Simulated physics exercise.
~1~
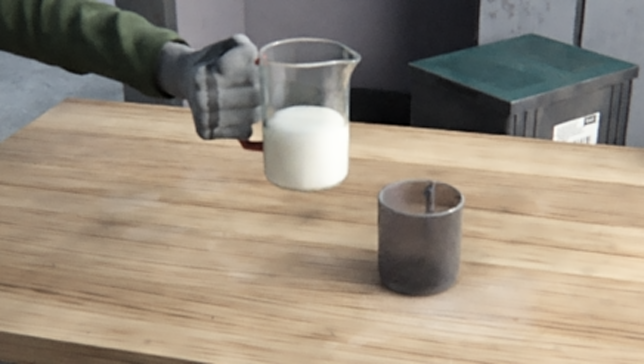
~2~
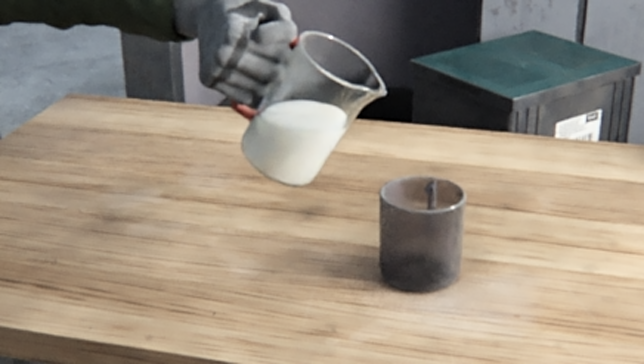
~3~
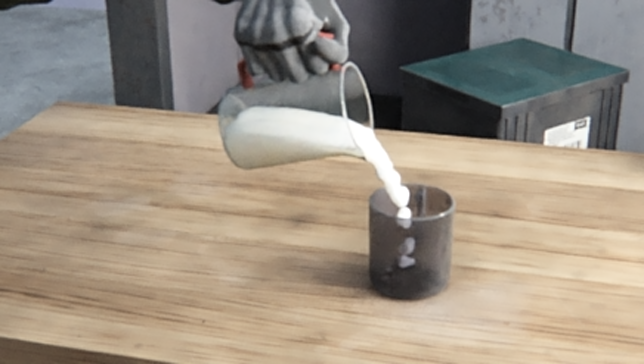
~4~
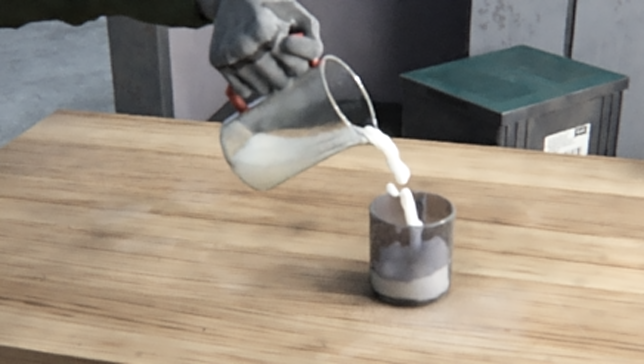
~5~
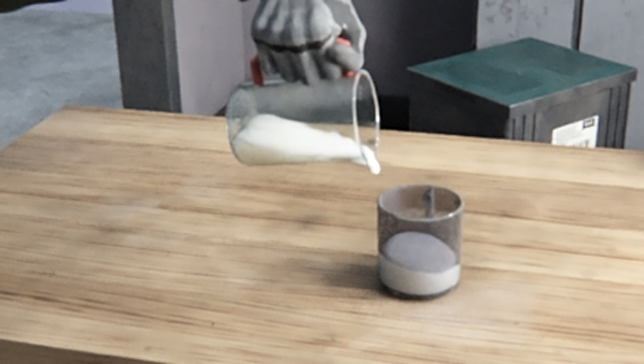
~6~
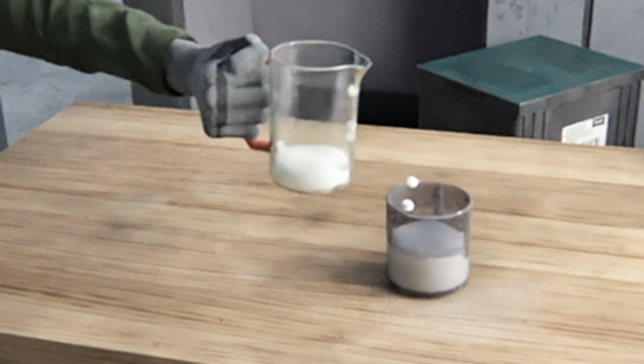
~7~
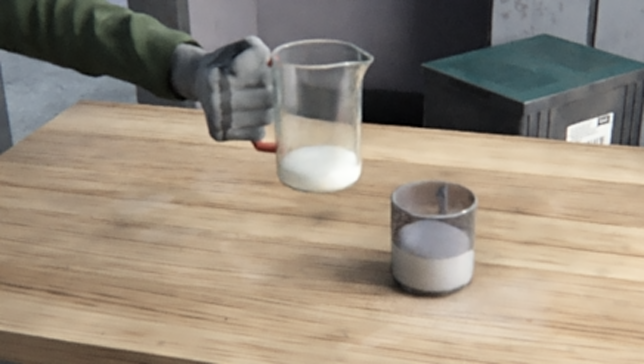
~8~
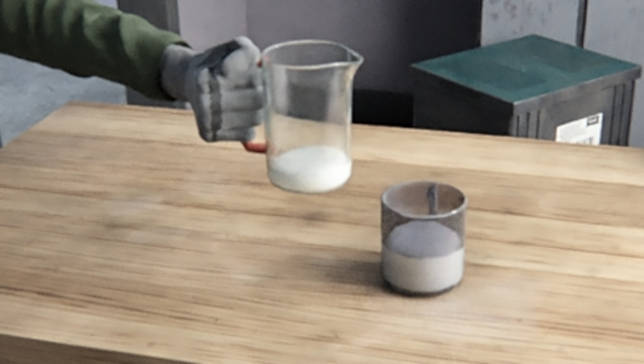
A gloved hand tips a glass pitcher, pours milk into a mug, then levels it.
